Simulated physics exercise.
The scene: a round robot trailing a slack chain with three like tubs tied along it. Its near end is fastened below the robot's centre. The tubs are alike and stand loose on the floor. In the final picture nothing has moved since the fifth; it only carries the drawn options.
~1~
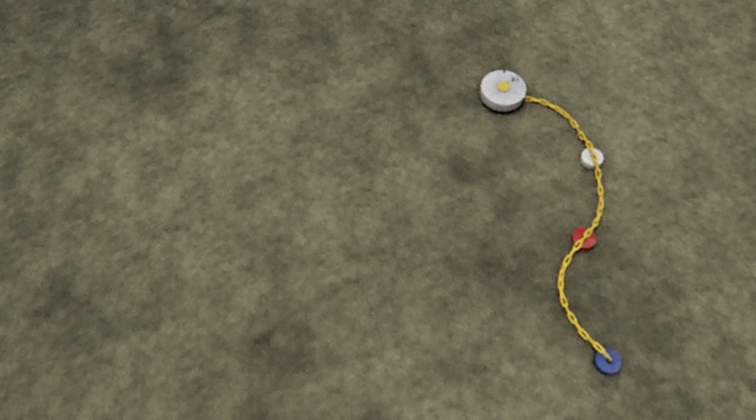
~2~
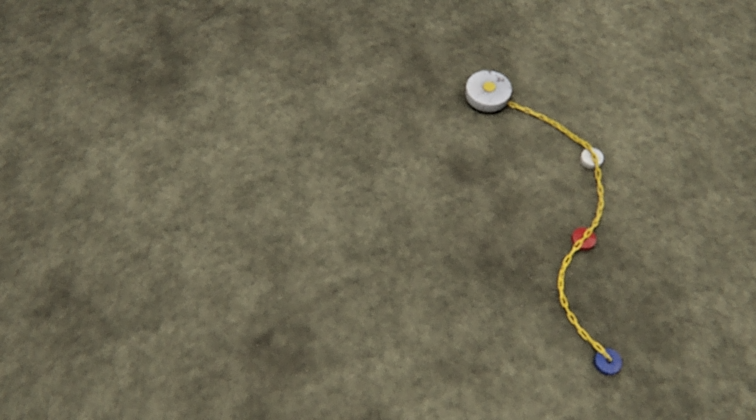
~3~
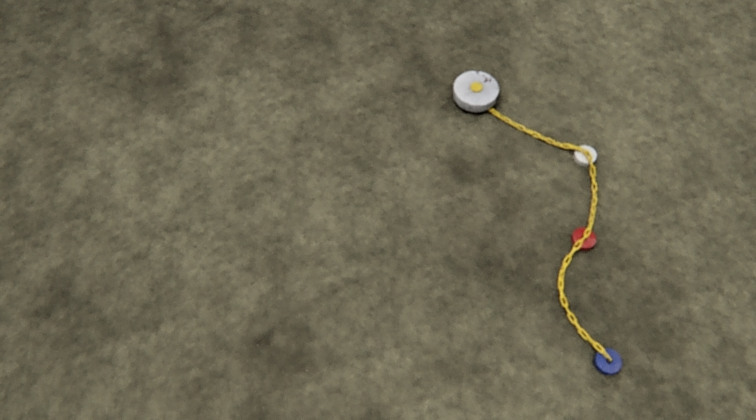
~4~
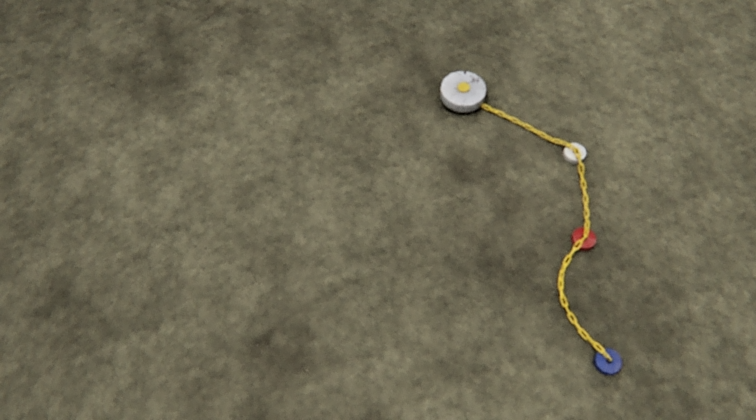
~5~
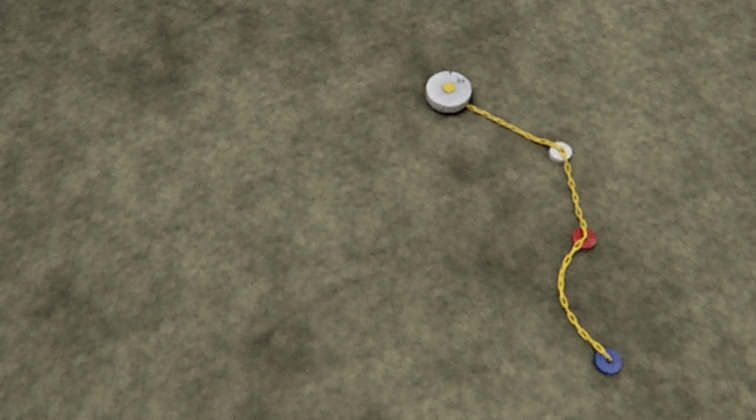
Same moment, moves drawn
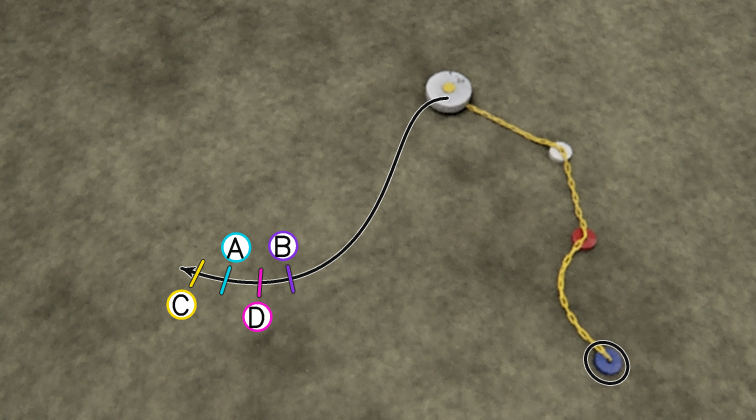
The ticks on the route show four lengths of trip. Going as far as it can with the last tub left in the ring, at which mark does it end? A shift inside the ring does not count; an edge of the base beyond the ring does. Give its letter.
No farther than A.
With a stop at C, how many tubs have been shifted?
Three.
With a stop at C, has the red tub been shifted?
Yes.
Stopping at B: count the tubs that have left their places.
Two.
On the marked copy, A at (226, 280); B at (291, 279); C at (197, 273); D at (260, 283); the ring at (607, 363); the route from (447, 98) via (364, 227) to (182, 268).
Following A. Soon after the start, robot (393, 164); blue tub (608, 361); red tub (583, 237); white tub (524, 160).
Later, robot (331, 256); blue tub (608, 361); red tub (571, 234); white tub (466, 220).
In the end, robot (224, 276); blue tub (607, 360); red tub (480, 266); white tub (371, 264); the ringed tub at the far end is still in its ring.
As for the rest, B is safe but short; C drags the last tub to (593, 351); D is safe but short.
